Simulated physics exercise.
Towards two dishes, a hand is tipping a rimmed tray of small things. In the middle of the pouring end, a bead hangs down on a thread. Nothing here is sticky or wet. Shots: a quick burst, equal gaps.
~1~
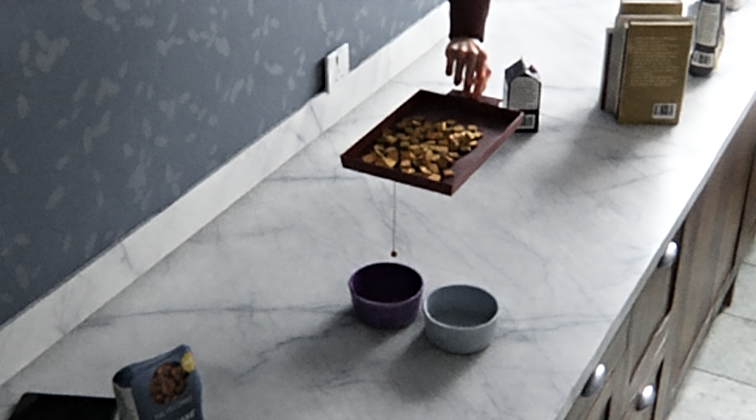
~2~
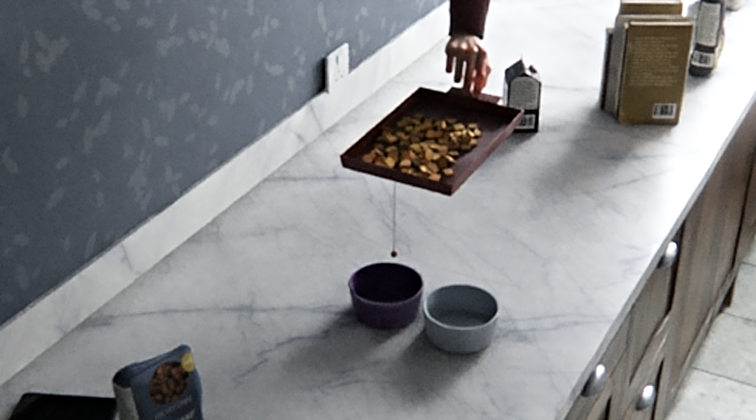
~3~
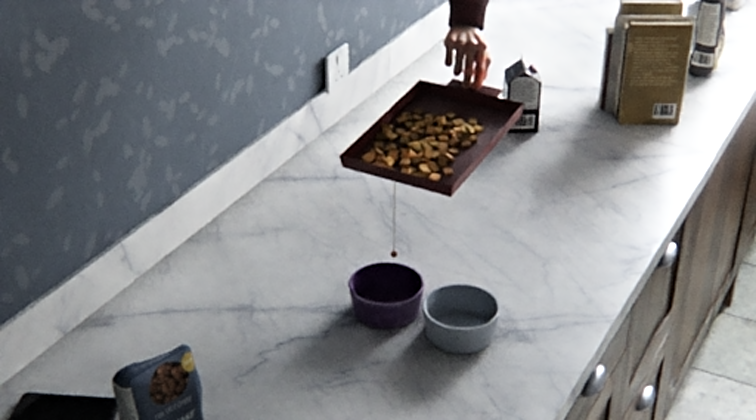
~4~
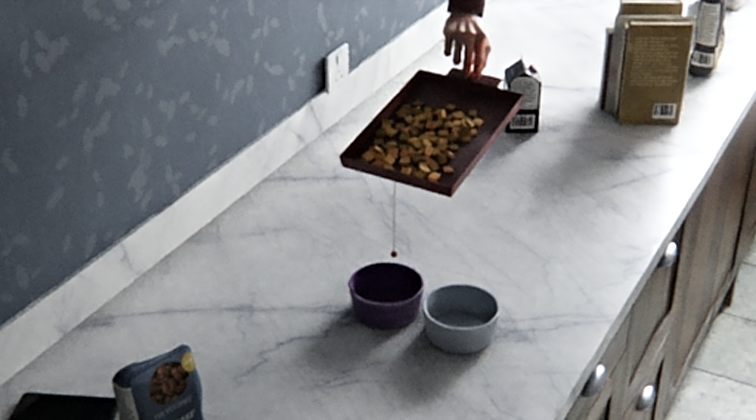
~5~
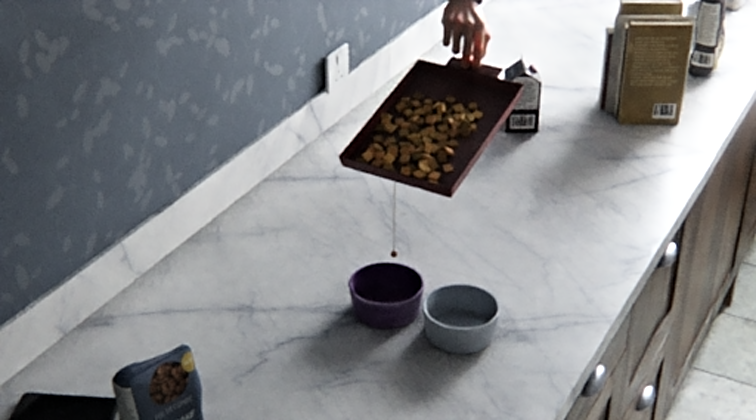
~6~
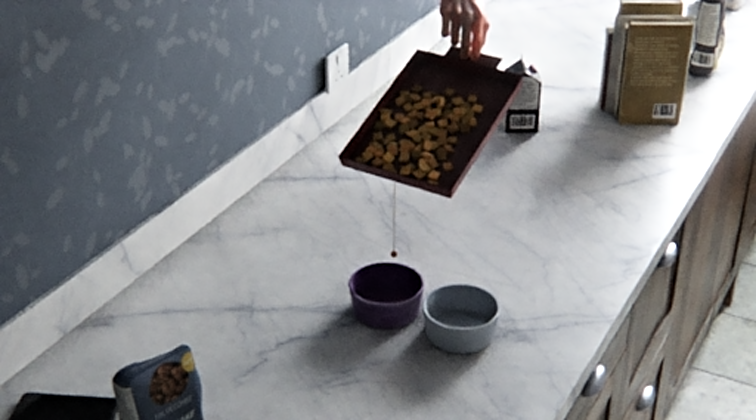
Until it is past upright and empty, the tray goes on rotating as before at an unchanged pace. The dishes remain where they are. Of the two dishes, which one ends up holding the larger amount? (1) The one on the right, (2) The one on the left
2, the one on the left.
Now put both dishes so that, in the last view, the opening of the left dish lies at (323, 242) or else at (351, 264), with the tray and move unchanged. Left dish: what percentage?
Trial 1 near 0 percent, trial 2 near 30 percent.
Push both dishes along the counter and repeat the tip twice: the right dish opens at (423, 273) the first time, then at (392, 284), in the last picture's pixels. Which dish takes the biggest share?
Results - the dish on the right side first, the dish on the right side second.
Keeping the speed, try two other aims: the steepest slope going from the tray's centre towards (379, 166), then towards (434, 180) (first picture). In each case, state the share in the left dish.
Near 20 % and, after that, 40 %.
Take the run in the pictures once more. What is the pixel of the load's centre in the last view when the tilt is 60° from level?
The load is centred near (404, 158).
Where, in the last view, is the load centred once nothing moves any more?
Somewhere close to (382, 308) in the last picture.
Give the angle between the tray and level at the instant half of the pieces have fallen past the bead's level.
It's turned some 110 degrees by then.
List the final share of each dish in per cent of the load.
In the left dish you'd find about 60 % of the load, and in the right dish about 10 %.
Soon after the last picture, tray tipped steeply; all on the tray.
A little later, tray tipped right over; about two thirds on the tray; a stray few in the right dish; about a quarter in the left dish; a small part outside both; a small part in the air.
Later still, tray tipped past a quarter turn; a small part in the right dish; about two thirds in the left dish; about a quarter outside both.
At rest, tray tipped past a quarter turn; a small part in the right dish; about two thirds in the left dish; about a quarter outside both.
